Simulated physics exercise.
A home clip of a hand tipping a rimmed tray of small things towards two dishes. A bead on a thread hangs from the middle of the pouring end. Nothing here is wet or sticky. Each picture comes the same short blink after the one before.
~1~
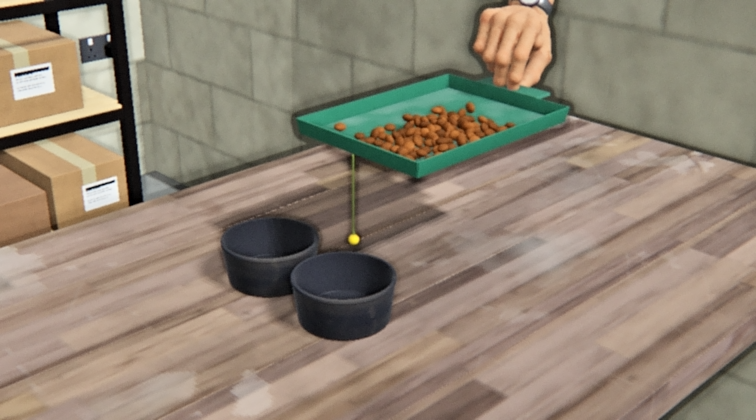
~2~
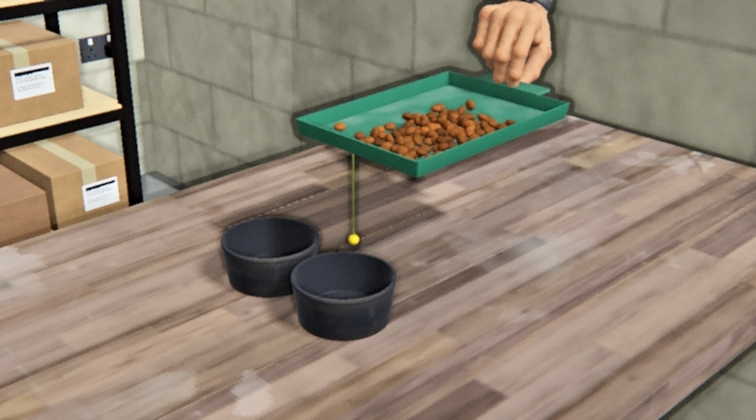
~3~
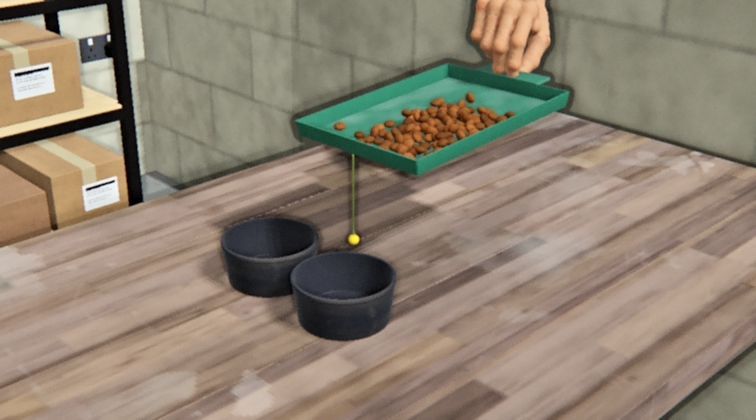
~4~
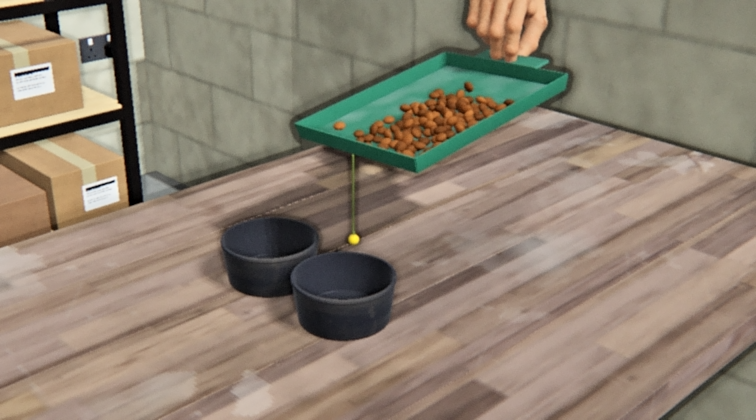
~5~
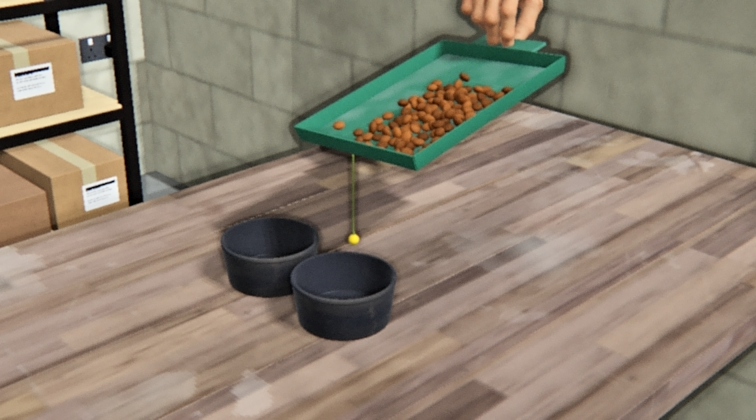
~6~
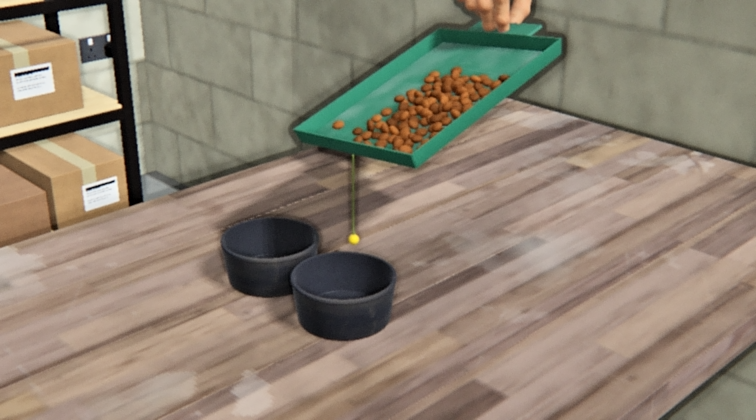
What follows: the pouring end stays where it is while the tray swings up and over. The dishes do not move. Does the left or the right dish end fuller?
Fuller: The left dish.
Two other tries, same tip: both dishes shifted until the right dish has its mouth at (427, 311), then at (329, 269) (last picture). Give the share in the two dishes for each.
The first gives 30 %, the second 70 %.
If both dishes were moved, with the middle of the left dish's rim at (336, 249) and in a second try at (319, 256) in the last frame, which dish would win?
One: The dish on the left. Two: The left-hand dish.
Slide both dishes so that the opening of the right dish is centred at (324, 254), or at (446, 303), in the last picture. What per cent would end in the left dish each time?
First some 10, then 10 per cent.
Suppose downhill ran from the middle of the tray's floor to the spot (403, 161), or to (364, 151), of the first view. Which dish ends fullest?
One: The right dish. Two: The right-hand dish.
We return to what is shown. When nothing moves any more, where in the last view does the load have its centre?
Near (282, 275).
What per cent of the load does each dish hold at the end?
Left dish: 60 %, right dish: 20 %.
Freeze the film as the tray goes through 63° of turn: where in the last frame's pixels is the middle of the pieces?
Near (349, 119).
Just after the last frame, tray tipped steeply; almost all on the tray; about a tenth in the air.
A moment on, tray tipped past a quarter turn; roughly a quarter on the tray; about a tenth in the right dish; roughly a third in the left dish; about a tenth outside both; roughly a quarter in the air.
Further on, tray tipped past a quarter turn; roughly a quarter in the right dish; roughly two thirds in the left dish; roughly a quarter outside both.
When it is over, tray tipped past a quarter turn; roughly a quarter in the right dish; roughly two thirds in the left dish; roughly a quarter outside both.
